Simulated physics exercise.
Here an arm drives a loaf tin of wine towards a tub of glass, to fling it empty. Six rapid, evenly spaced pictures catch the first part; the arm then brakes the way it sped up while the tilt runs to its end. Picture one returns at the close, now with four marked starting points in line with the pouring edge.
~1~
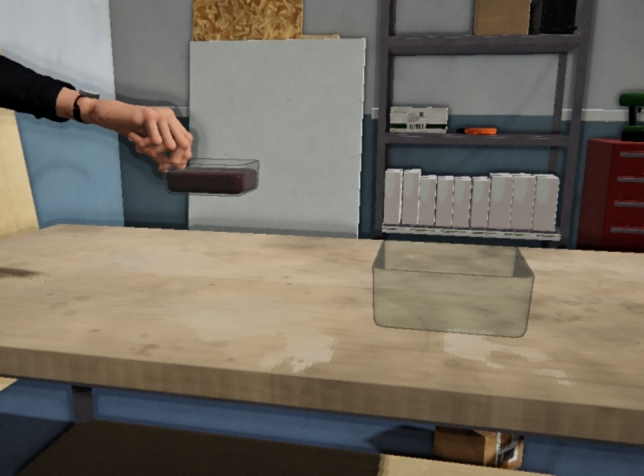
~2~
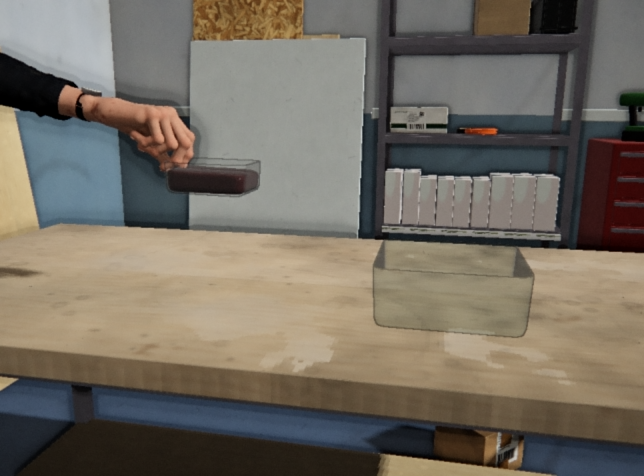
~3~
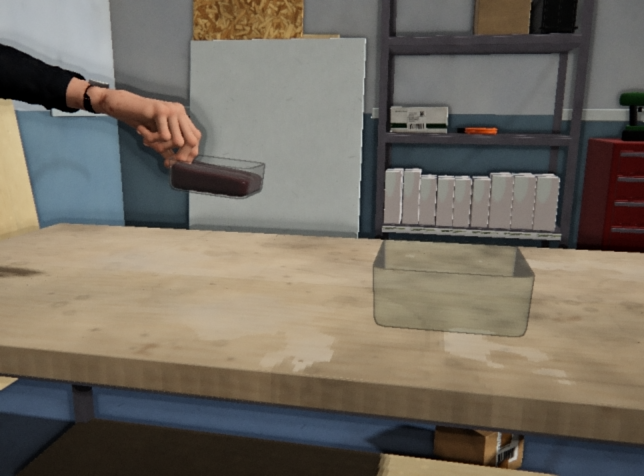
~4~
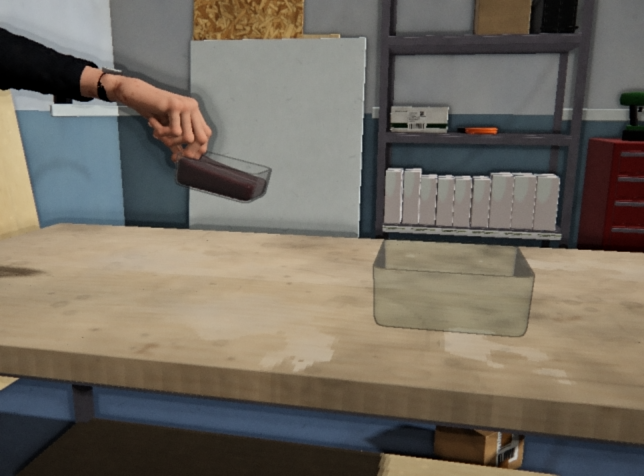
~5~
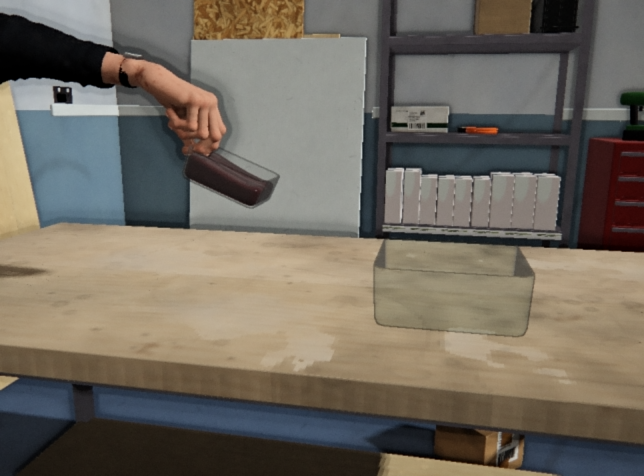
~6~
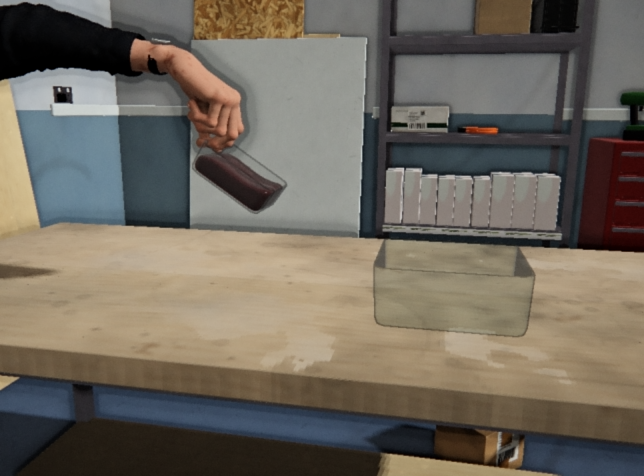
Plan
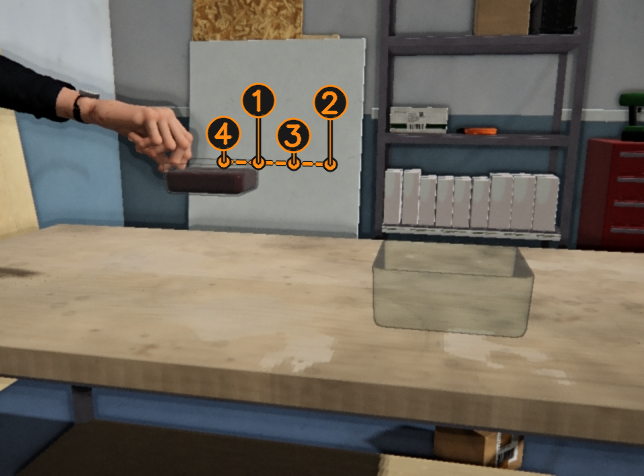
A hand held a small clear container of dark red liquid above a wooden table, then moved slightly right and tilted it steadily to the right, while a larger glass tub sat still on the tabletop.
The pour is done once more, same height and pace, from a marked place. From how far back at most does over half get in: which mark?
Go for 3.
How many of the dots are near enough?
Two.
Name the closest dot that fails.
That would be 1.
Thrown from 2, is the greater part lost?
No, not at all.
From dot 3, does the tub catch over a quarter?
Yes, it does.
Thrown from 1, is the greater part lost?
Yes.
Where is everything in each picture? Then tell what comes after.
The first picture shows upright, lip at (250, 162); tub from (373, 324) to (526, 337); nothing has left yet.
The second picture shows upright, lip at (252, 163); nothing has left yet.
The third picture shows tipped about 5°, lip at (257, 165); nothing has left yet.
The fourth picture shows tipped about 13°, lip at (264, 171); nothing has left yet.
The fifth picture shows tipped about 22°, lip at (272, 178); nothing has left yet.
The sixth picture shows tipped about 34°, lip at (280, 187); nothing has left yet.
On the marked copy, 1 at (258, 162); 2 at (330, 164); 3 at (293, 163); 4 at (223, 161).
Choosing 1, about 4 % lands in the tub, 91 % falls short and 5 % goes beside or beyond.
Choosing 2, about 79 % lands in the tub, 3 % falls short and 18 % goes beside or beyond.
Choosing 3, about 79 % lands in the tub, 12 % falls short and 9 % goes beside or beyond.
Choosing 4, about 0 % lands in the tub, 100 % falls short.
